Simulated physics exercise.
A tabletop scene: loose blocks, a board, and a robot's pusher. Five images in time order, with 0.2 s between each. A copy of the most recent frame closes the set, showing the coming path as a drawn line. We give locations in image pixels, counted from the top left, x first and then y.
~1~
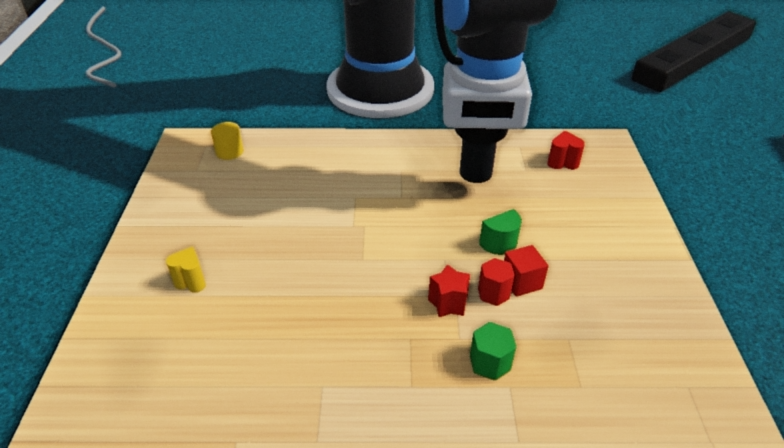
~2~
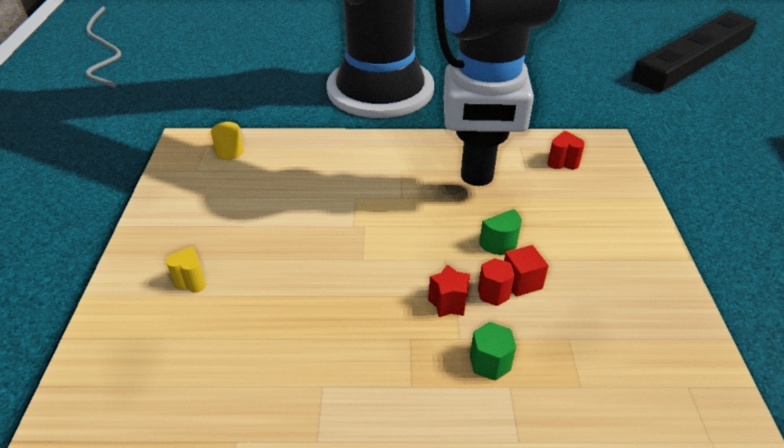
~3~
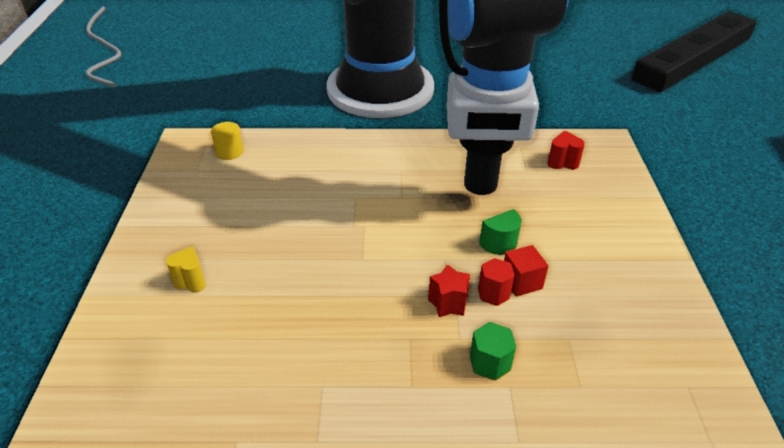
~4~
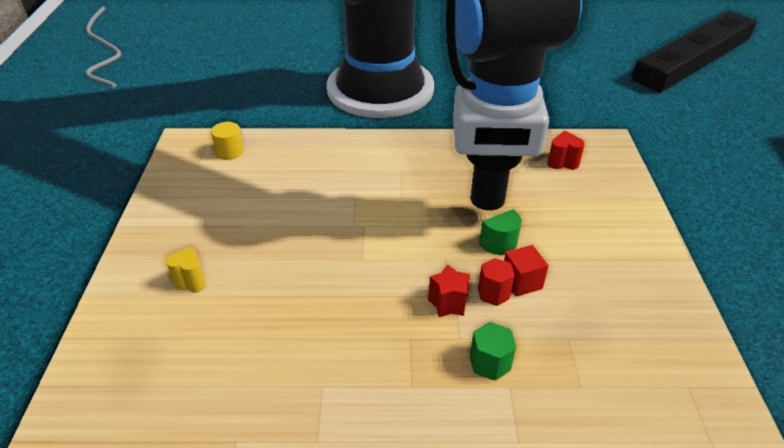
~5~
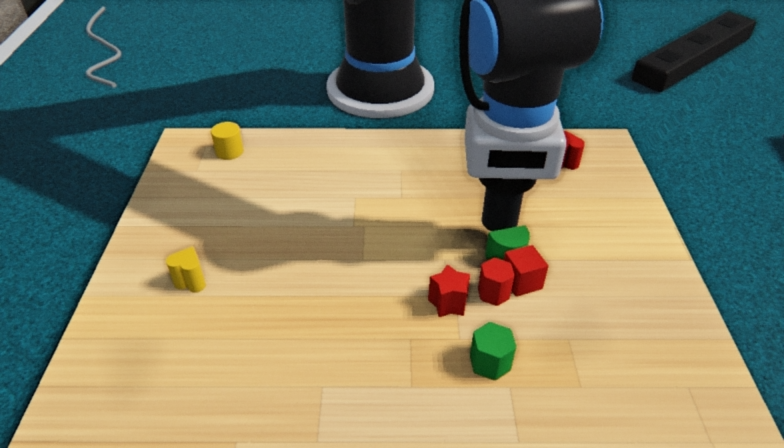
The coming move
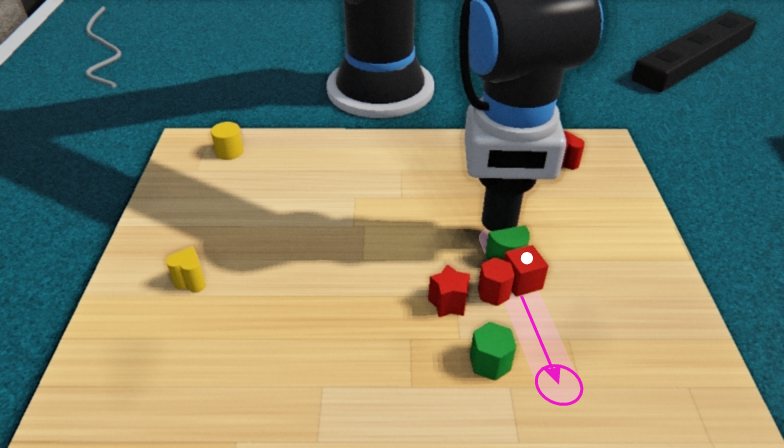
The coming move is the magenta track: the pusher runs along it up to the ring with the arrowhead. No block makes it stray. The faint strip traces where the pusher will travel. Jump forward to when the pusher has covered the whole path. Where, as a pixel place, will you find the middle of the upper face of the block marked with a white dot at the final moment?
Expect it around (633, 411).
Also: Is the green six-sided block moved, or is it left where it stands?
Put simply, it stays right there.
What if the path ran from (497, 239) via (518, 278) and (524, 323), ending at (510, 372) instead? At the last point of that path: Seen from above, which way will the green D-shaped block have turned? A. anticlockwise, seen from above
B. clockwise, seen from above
Choice A: Anticlockwise, seen from above.
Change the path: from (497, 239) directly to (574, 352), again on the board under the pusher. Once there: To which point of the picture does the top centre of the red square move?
(590, 391)
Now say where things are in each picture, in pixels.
Tip of the pusher at (476, 174), middles of tops, green six-sided block at (495, 339), red six-sided block at (498, 270), green D-shaped block at (505, 221), red square at (527, 258), in the first picture.
Pusher at (477, 176), nothing pushed, in the second picture.
Pusher at (481, 185), nothing pushed, in the third picture.
Pusher at (488, 200), nothing pushed, in the fourth picture.
Pusher at (500, 222), green six-sided block at (495, 339), red six-sided block at (498, 270), green D-shaped block at (512, 236), red square at (527, 258), in the fifth picture.
The line goes straight from (497, 239) to (559, 384); the dot is on the red square.
On the path given first. One third of the way, pusher at (518, 264); red six-sided block at (494, 281), turned 50° clockwise; green D-shaped block at (534, 281); red square at (553, 305).
Two thirds of the way, pusher at (540, 313); red six-sided block at (494, 281), turned 55° clockwise; green D-shaped block at (562, 332), turned 15° anticlockwise; red square at (589, 358).
At the end, pusher at (564, 368); green six-sided block unmoved; red six-sided block at (494, 281), turned 55° clockwise; green D-shaped block at (592, 392), turned 25° anticlockwise; red square at (633, 411), turned 45° anticlockwise.
